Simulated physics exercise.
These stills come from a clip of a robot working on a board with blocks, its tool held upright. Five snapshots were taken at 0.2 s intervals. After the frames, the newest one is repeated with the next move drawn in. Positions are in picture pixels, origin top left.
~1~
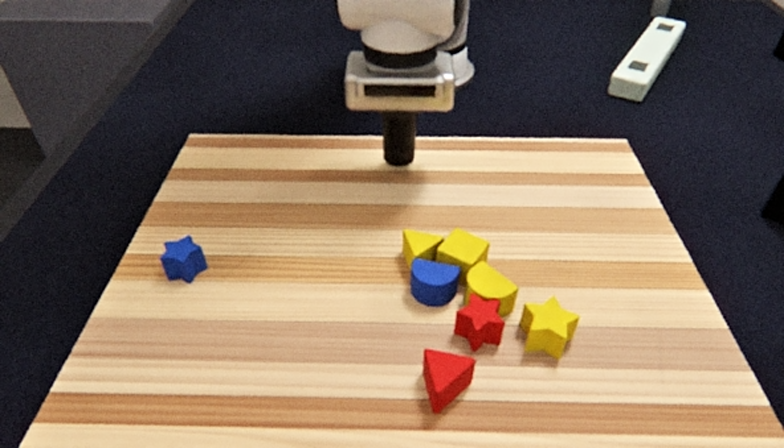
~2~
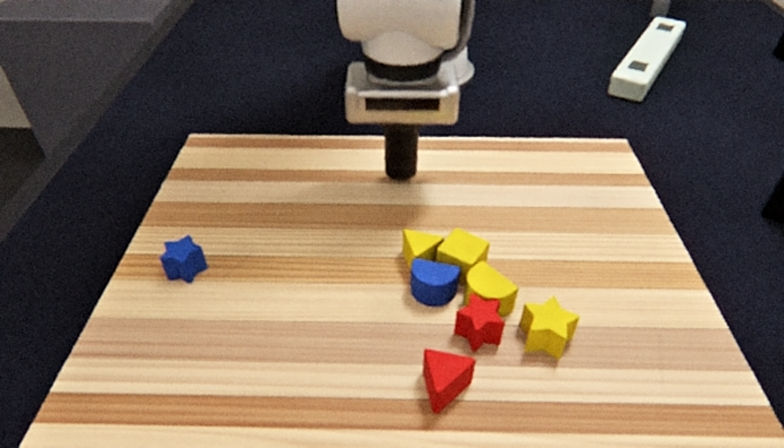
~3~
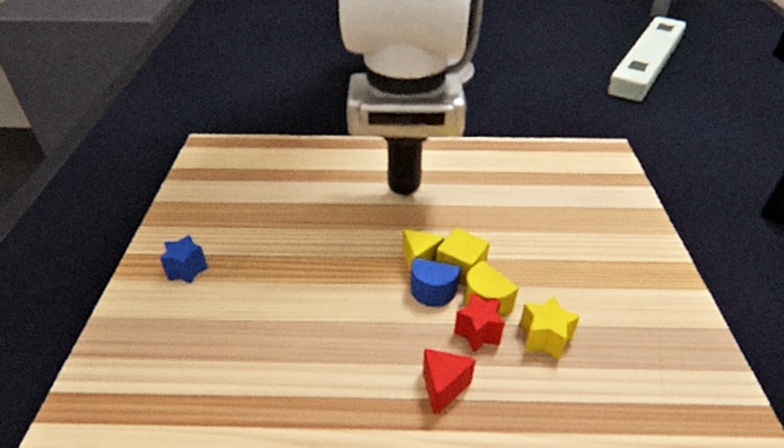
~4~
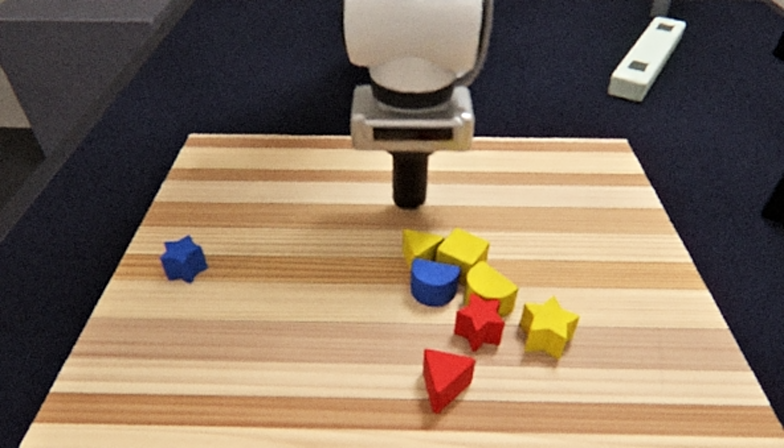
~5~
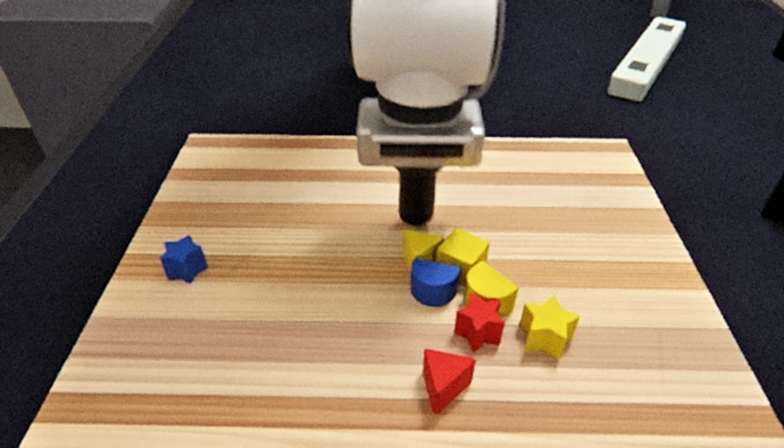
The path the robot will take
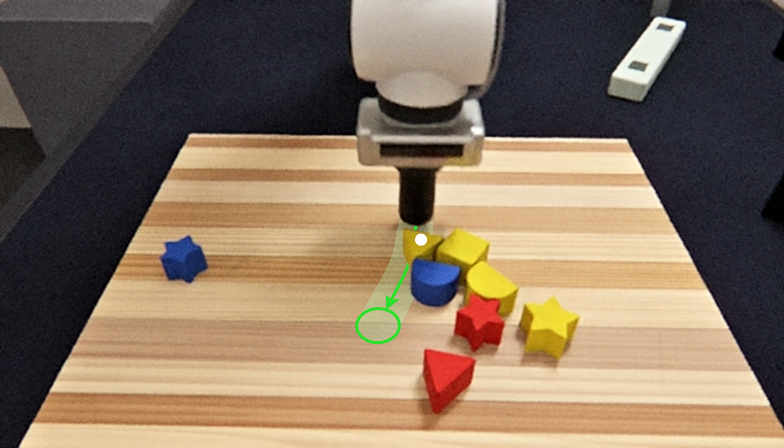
A white robot arm with a black cylindrical tool reaches over a striped wooden board on a dark surface, seen from the front and slightly above. A blue star sits at left, while yellow, blue and red blocks cluster right of centre, a red triangle nearest. The tool moves slowly toward the viewer and slightly right, nearing the yellow triangle, while blocks and camera stay still.
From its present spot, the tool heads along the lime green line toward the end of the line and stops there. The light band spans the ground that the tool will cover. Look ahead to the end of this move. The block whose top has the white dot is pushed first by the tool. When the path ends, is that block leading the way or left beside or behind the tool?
I think the tool loses the block whose top has the white dot somewhere along the way.
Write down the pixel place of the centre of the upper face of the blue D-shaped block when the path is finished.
The middle of the upper face of the blue D-shaped block will lie at about (441, 290) in the picture.
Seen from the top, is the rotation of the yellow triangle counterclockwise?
I'd say yes.
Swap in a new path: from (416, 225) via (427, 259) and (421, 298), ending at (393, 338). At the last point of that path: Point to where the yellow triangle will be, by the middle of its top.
At roughly (357, 311).
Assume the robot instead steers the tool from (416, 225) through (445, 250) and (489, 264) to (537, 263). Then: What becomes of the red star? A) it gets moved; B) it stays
Letter A.
The line goes from (416, 225) by way of (411, 255) and (397, 288) to (378, 325); the dot is on the yellow triangle.
What follows on the original path. One third of the way, tool at (411, 246); yellow triangle at (426, 255), turned 45° anticlockwise; blue D-shaped block at (438, 281).
Two thirds of the way, tool at (397, 279); yellow triangle at (435, 268), turned 75° anticlockwise; blue D-shaped block at (441, 290), turned 15° anticlockwise.
At the end, tool at (378, 315); yellow triangle at (436, 268), turned 80° anticlockwise; blue D-shaped block at (441, 290), turned 20° anticlockwise; yellow square block unmoved.
